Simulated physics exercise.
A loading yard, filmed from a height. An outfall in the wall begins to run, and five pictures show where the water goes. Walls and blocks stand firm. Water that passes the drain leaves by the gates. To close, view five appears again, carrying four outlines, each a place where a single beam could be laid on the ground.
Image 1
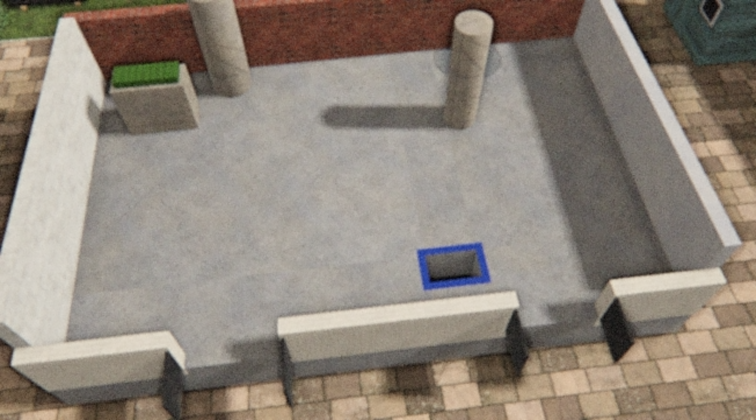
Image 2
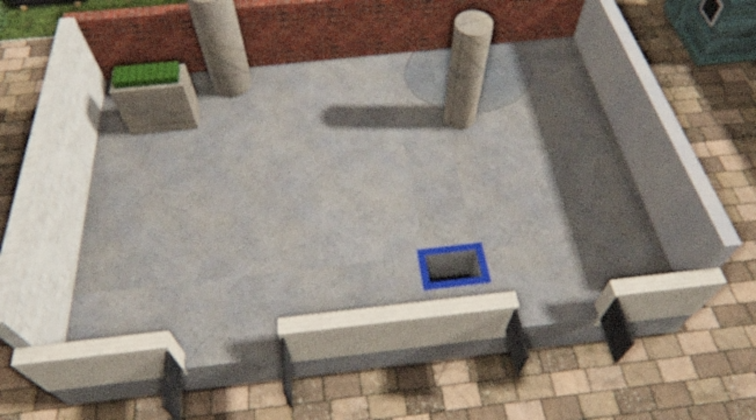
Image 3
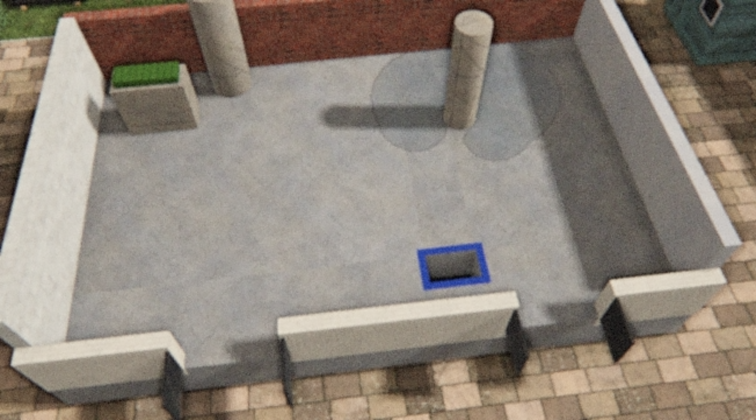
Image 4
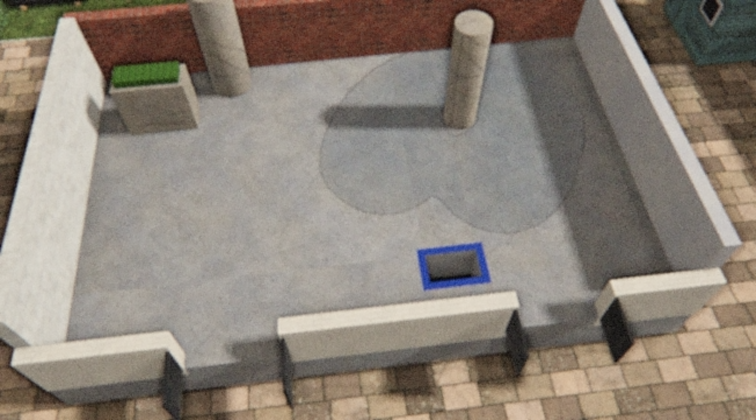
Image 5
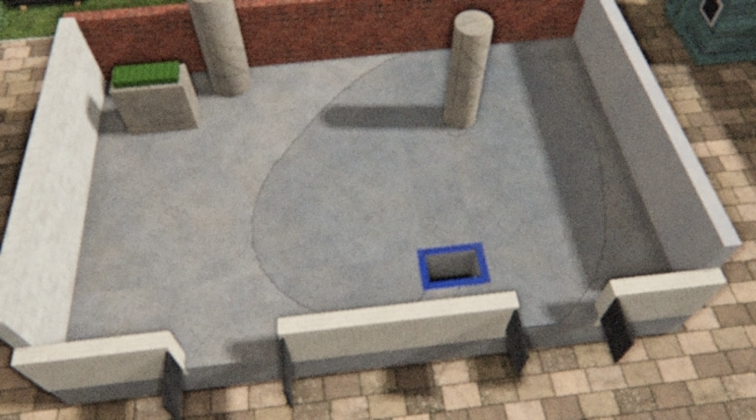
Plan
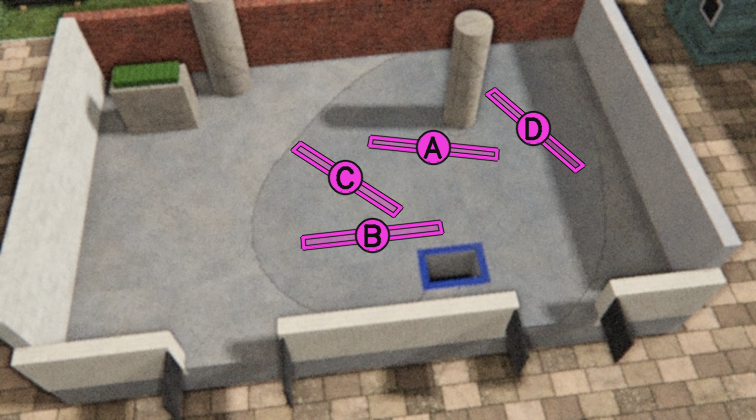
A thin sheet of clear water spreads over the grey floor of a walled yard, seen from a height by a still camera. A red brick wall runs along the back, with pale walls elsewhere, two round columns, a green-topped planter at left and a blue-edged gully near the front. The water emerges around the right column, widens in two rounded lobes that merge, then reaches the gully.
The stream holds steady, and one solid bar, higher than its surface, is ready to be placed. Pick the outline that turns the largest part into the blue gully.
Position C.
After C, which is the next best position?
B.
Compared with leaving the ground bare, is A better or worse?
Worse.
In magenta, A from (370, 141) to (496, 154); B from (303, 242) to (440, 227); C from (296, 146) to (397, 211); D from (491, 92) to (579, 168).
For position A, about 11 % of the stream goes into the blue gully, about 85 % out by the gates.
For position B, about 23 % of the stream goes into the blue gully, about 72 % out by the gates.
For position C, about 46 % of the stream goes into the blue gully, about 46 % out by the gates.
For position D, about 13 % of the stream goes into the blue gully, about 79 % out by the gates.
